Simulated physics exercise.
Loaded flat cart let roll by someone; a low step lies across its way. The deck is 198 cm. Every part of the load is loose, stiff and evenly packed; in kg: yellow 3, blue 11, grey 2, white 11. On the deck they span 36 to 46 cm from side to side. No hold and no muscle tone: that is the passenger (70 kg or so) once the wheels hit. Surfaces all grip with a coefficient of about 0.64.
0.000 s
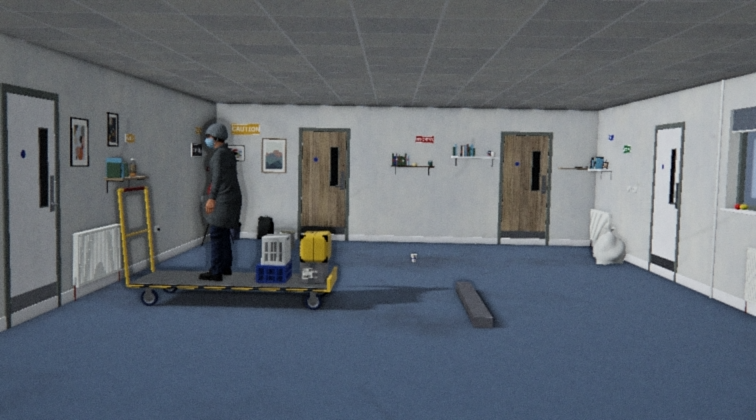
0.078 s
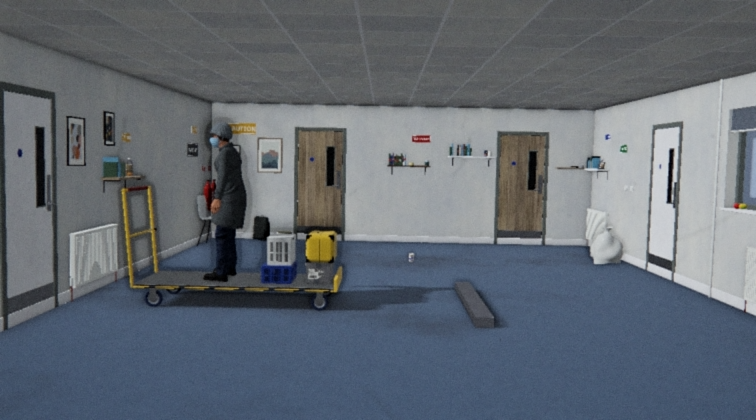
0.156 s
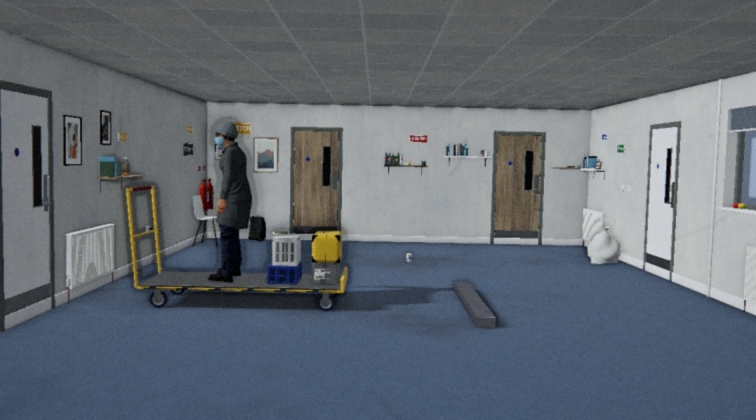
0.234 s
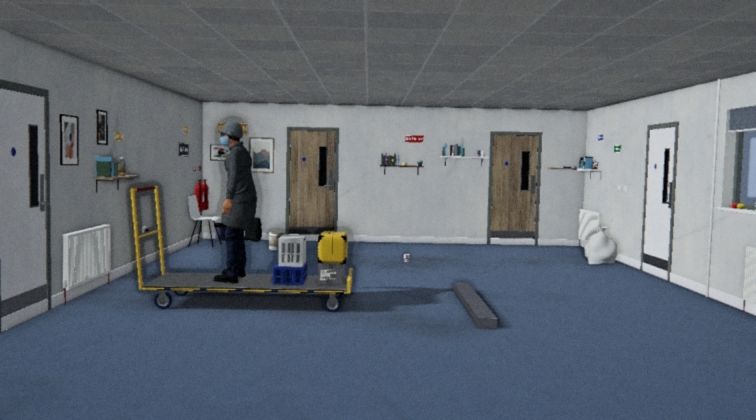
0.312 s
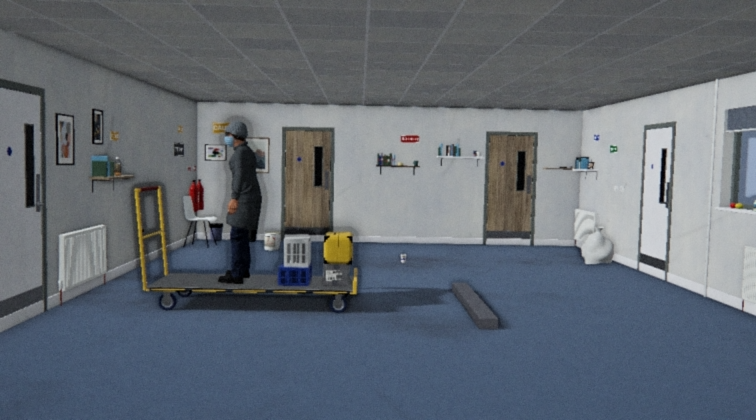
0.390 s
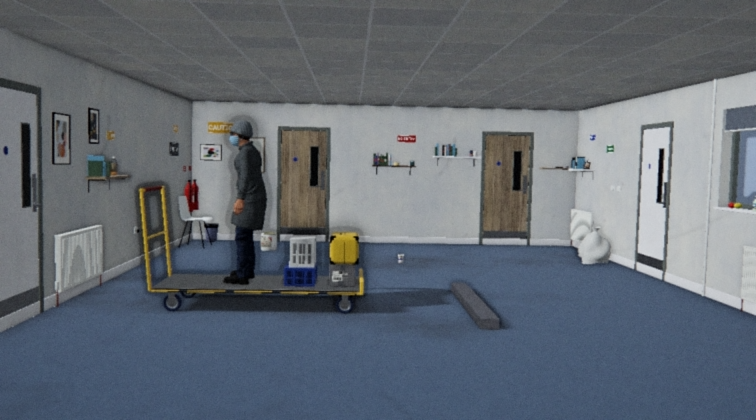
A person in a long dark coat, face mask and grey head covering stood facing left on a yellow-framed flat cart as it rolled slowly rightward, carrying crates and a yellow case across the blue floor.
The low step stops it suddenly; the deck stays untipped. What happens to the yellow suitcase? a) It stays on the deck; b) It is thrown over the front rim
a, it stays on the deck.
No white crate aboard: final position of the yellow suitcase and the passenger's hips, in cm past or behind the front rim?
In that case the yellow one ends 20 cm behind the front rim and the hips 60 cm behind it.
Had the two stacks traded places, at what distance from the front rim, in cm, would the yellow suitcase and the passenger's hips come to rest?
The yellow item would rest 10 centimetres behind the rim, with the hips 40 centimetres behind.
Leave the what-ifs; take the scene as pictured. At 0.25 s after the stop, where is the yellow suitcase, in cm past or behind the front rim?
About 10 cm behind the rim.
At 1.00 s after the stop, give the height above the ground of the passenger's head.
Some 80 cm up.
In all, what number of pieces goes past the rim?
Total: 0.
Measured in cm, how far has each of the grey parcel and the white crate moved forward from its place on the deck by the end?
Shift, cm - grey: 0; white: 10.
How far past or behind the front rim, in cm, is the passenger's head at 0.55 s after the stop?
At that moment it sits around 120 cm behind the rim.
After 1.76 s the deck stops.
After 2.31 s the yellow suitcase is 19 cm behind the rim, tilted 5°, near (456, 249) in the last picture's view.
After 2.76 s the yellow suitcase is 17 cm behind the rim, tilted 0°, near (458, 250) in the last picture's view.
Final state at 5.2 s, nothing is past the rim; behind it, yellow suitcase, blue crate, grey parcel, white crate and the passenger's hips.
